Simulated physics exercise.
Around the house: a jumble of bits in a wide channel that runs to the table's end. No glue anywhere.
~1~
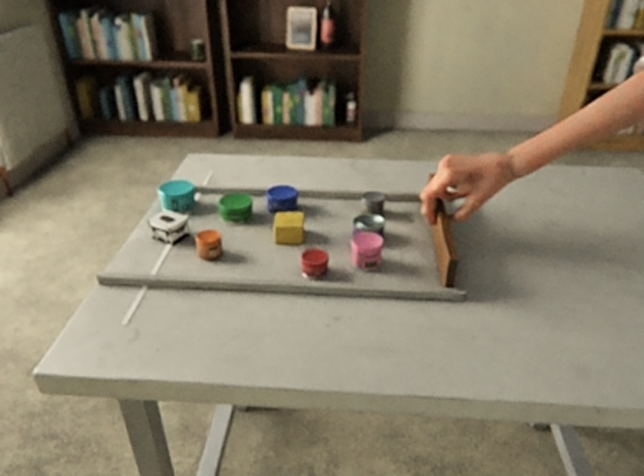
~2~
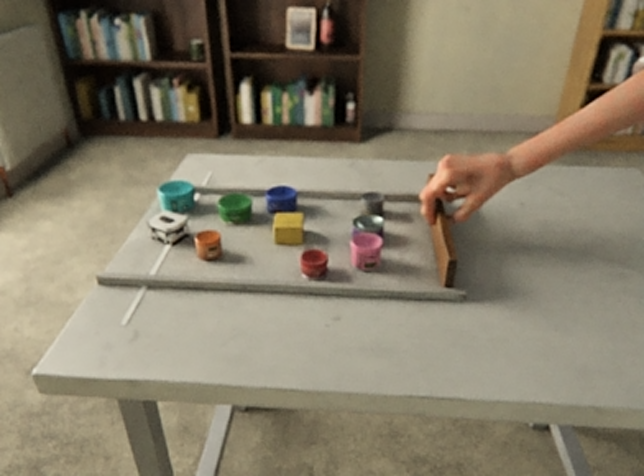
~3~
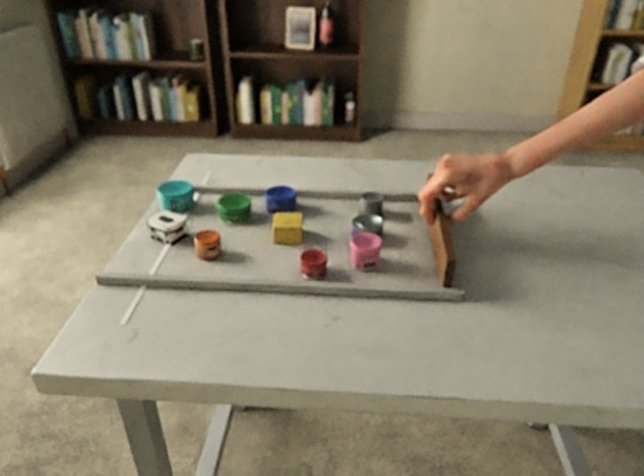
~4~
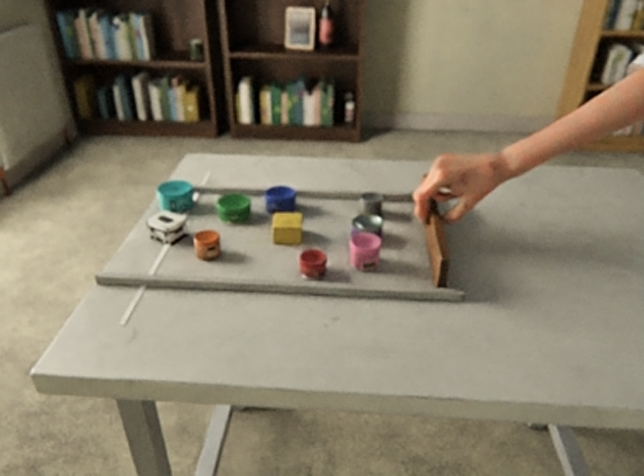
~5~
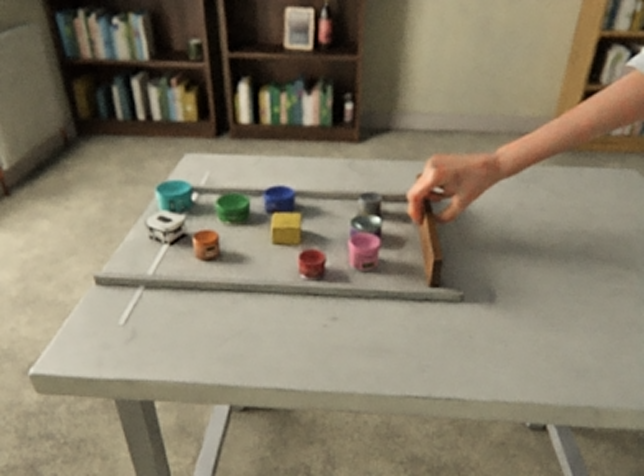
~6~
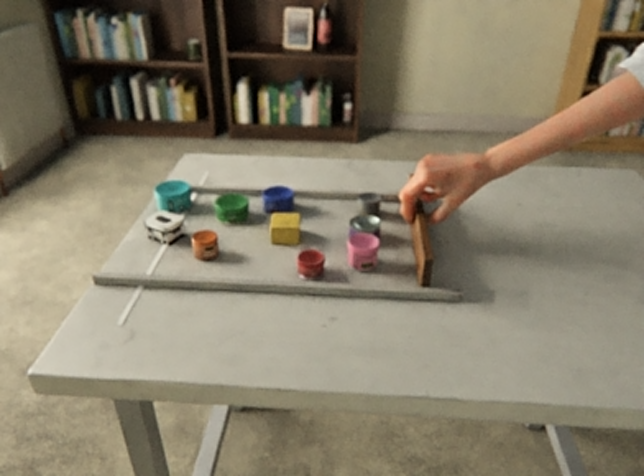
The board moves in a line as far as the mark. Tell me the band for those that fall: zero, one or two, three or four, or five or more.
In the end the number that fall off is one or two.
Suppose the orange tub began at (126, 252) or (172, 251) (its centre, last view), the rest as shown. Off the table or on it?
In turn it survives; is kept.
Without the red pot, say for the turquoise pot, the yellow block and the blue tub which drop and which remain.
The turquoise pot comes down; the yellow block survives; the blue tub holds on.
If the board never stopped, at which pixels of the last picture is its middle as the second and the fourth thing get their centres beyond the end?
At (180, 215) for the second, at (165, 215) for the fourth.
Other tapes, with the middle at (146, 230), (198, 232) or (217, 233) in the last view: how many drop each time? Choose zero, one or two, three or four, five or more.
One after another: At least five; zero; zero.
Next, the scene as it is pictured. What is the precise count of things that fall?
Fallen: 2.
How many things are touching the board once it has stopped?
That makes 4.
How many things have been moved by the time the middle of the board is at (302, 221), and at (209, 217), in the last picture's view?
First 6, then 10.
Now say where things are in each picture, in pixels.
The first picture shows turquoise pot (178, 197); white case (169, 228); orange tub (210, 245); board (439, 226); tape (177, 231).
The second picture shows white case (169, 228); purple tin (368, 230).
The third picture shows orange tub (208, 245); blue tub (281, 200).
The fourth picture shows turquoise pot (176, 197); grey tub (371, 205).
The fifth picture shows white case (166, 228); red pot (312, 264).
The sixth picture shows turquoise pot (174, 197); white case (165, 228); orange tub (206, 245); board (418, 226); tape (173, 231).
A little later, none off yet; turquoise pot at rest near (174, 197); white case at rest near (165, 228); orange tub at rest near (206, 245).
Next, none off yet; turquoise pot shifted a little near (157, 199); white case shifted a little near (151, 224); orange tub shifted well along near (152, 253).
When it is over, the number that fall off is one or two; down, white case and turquoise pot.
